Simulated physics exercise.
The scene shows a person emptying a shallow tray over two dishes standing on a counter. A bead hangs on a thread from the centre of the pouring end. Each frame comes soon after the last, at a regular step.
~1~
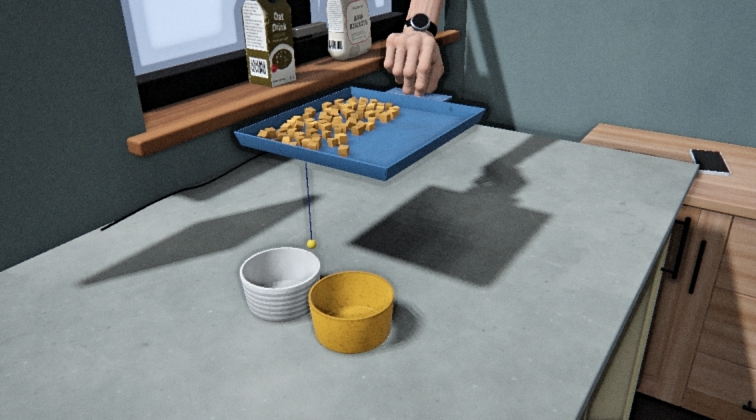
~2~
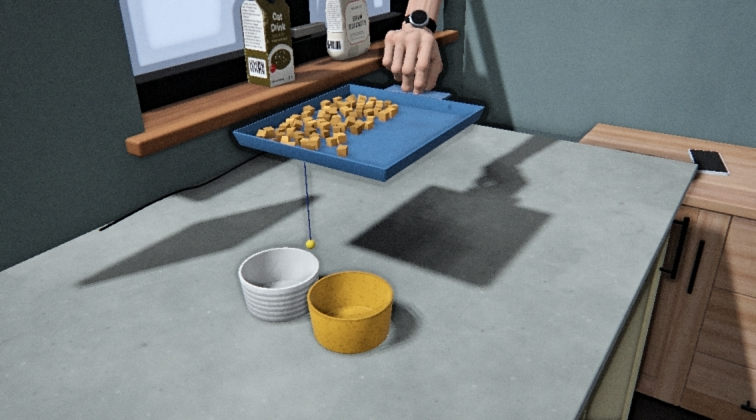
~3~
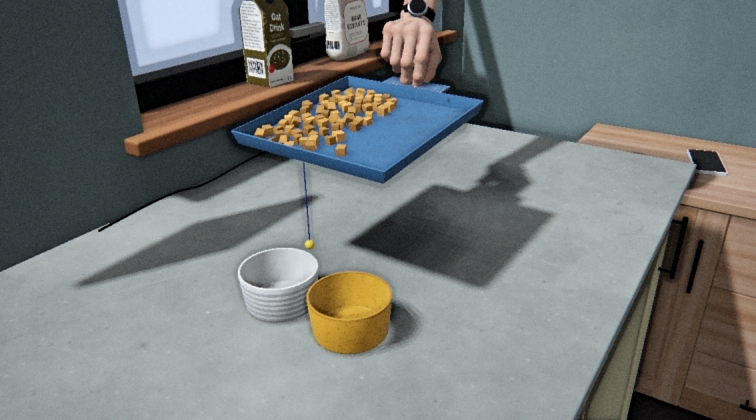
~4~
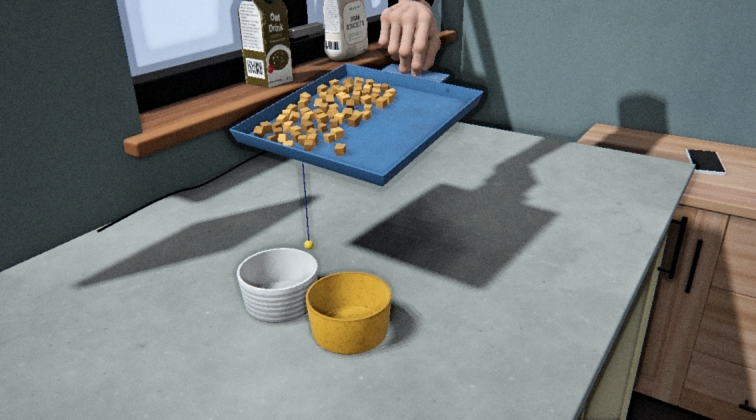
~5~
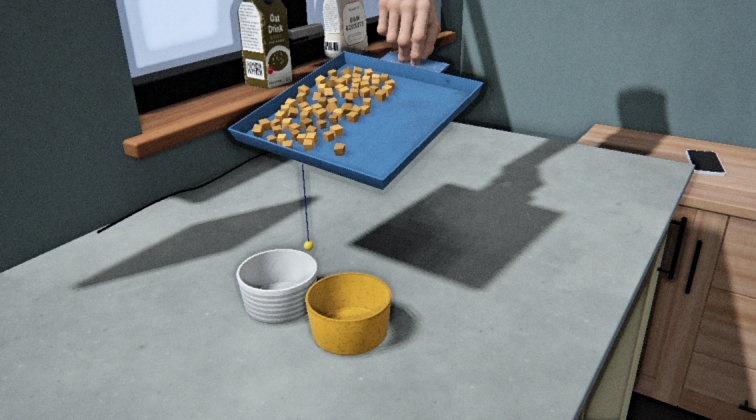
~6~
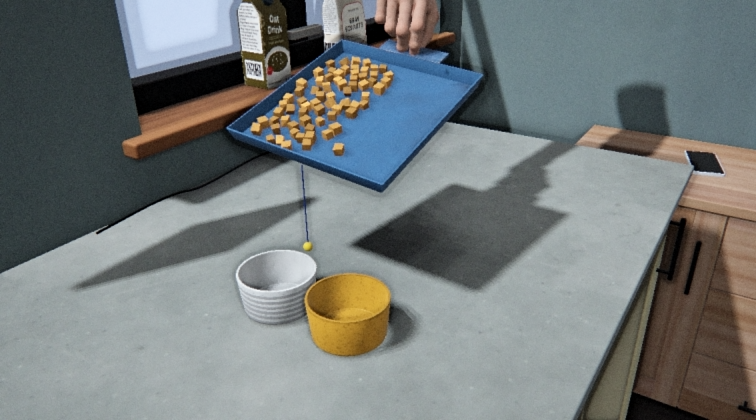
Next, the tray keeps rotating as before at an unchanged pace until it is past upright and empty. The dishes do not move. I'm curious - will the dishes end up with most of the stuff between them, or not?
Yes, more than half of it.
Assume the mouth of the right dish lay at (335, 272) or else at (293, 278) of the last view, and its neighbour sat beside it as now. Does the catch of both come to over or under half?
Shy of half, then shy of half.
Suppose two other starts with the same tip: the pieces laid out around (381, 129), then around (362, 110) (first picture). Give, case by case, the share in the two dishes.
You'd get near 70 percent first and near 70 percent after that.
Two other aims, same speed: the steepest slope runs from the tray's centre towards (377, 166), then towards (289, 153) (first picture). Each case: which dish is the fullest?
Try 1: Right-side dish. Try 2: Left-side dish.
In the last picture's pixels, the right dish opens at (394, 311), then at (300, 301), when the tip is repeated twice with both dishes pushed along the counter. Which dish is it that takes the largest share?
Well, the first go goes to the leftmost dish, and the second to the rightmost dish.
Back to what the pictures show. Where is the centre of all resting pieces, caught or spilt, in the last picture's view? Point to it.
Close to (336, 318), more or less.
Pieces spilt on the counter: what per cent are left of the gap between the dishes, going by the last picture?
About 60 percent of the spill.
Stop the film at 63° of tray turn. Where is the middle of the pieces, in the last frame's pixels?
About (330, 155).
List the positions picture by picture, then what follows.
Corners of the pouring end at (240, 131) and (385, 166), level; middle of the load at (338, 121), croutons; left dish at (255, 300); right dish at (327, 331); bead on its thread at (312, 244), in the first picture.
Corners of the pouring end at (239, 131) and (384, 167), level; middle of the load at (337, 120), in the second picture.
Corners of the pouring end at (237, 130) and (383, 169), tipped barely, lowest at the right corner; middle of the load at (335, 116), in the third picture.
Corners of the pouring end at (235, 129) and (382, 172), tipped a little, lowest at the right corner; middle of the load at (334, 109), in the fourth picture.
Corners of the pouring end at (234, 128) and (381, 176), tipped a little, lowest at the right corner; middle of the load at (333, 103), in the fifth picture.
Corners of the pouring end at (232, 127) and (381, 180), tipped clearly, lowest at the right corner; middle of the load at (331, 98); left dish at (251, 303); right dish at (323, 333), in the sixth picture.
Soon, tray tipped steeply; nearly all on the tray; a small part in the air.
A while on, tray tipped past a quarter turn; most on the tray; about a quarter in the right dish; a small part outside both; a stray few in the air.
Towards the end, tray tipped past a quarter turn; about half in the right dish; about a quarter in the left dish; about a quarter outside both.
Finally, tray tipped past a quarter turn; about half in the right dish; about a quarter in the left dish; about a quarter outside both.
